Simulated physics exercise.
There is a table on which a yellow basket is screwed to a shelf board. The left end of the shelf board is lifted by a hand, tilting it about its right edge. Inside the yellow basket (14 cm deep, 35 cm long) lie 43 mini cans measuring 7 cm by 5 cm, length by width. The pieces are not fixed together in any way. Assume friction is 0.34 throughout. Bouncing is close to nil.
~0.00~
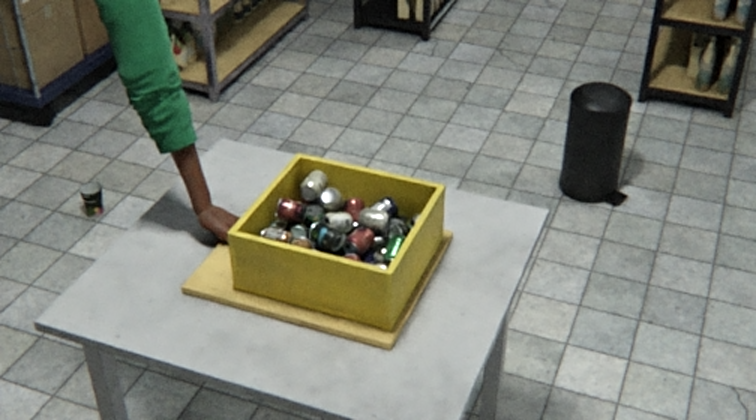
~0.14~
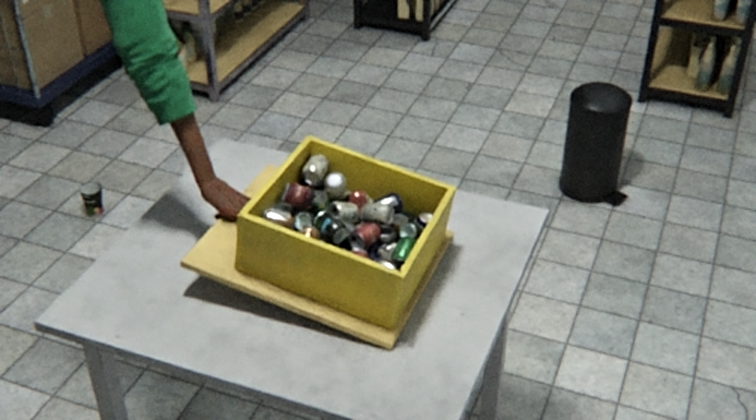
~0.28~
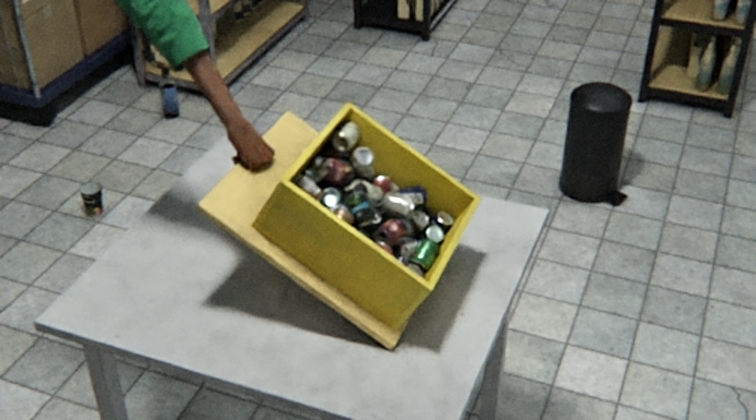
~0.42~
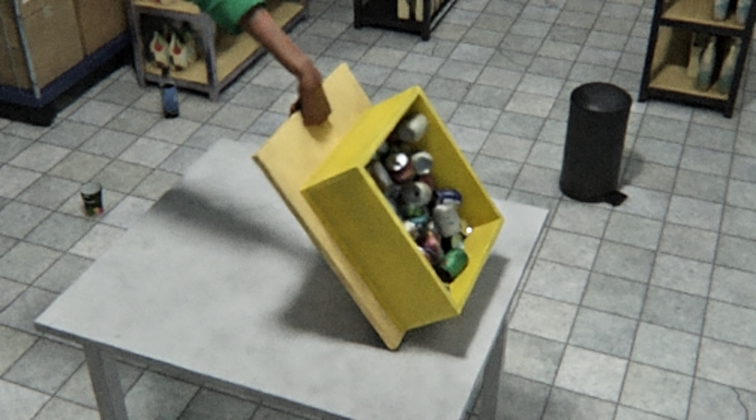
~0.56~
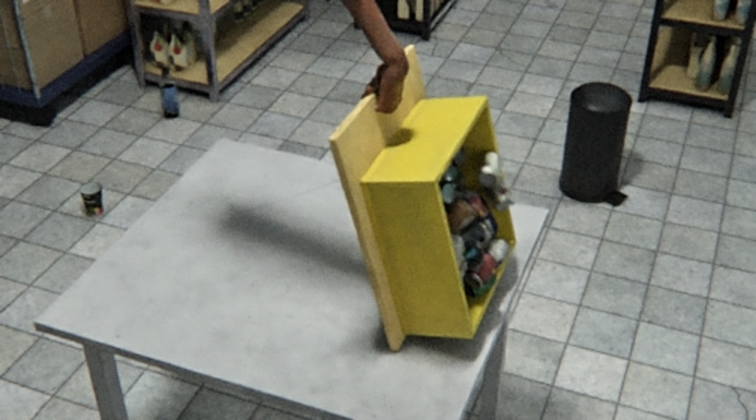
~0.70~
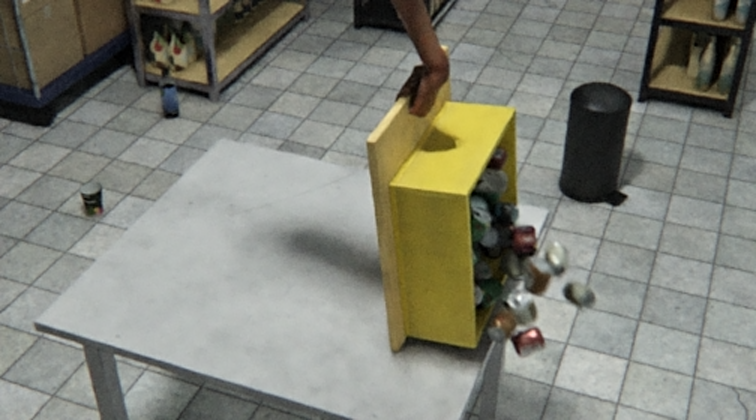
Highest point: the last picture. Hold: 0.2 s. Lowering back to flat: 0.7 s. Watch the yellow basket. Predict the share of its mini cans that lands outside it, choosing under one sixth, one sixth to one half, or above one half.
The share outside is above one half.
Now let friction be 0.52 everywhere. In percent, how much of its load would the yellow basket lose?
In that case the yellow basket sheds 50 per cent of its load.
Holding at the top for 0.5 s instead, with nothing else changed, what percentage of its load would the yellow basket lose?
Yellow basket 60%.
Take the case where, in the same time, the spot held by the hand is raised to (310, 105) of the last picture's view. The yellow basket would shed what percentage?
In that case the yellow basket sheds 10 per cent.
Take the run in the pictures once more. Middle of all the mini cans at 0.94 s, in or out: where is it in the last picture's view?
I'd put the middle close to (504, 282).
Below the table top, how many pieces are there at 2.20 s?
I'd estimate some 25 by that time.
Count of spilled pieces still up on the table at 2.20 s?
Count: Around 1.
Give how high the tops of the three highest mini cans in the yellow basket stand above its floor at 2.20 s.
I'd say some 12 cm high.
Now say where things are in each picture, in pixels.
In the first picture (places track the rim corner closest to us here), yellow basket (386, 271); tipped 0°; all still inside.
The second picture shows yellow basket (398, 273); tipped 9°.
The third picture shows yellow basket (428, 285); tipped 30°.
The fourth picture shows yellow basket (457, 308); tipped 54°.
The fifth picture shows yellow basket (472, 331); tipped 75°.
The sixth picture shows yellow basket (476, 342); tipped 84°; 9 out, the lowest can at (528, 341).
After 0.94 s, tilt 83°; the yellow basket is down by 21 of 43.
After 1.24 s, tilt 44°; the yellow basket is down by 25 of 43.
After 1.66 s, tilt 0°; the yellow basket is down by 26 of 43.
Outcome (at 2.20 s), the yellow basket is down by 26 of 43. Asked share, 26 of 43, 60 per cent.
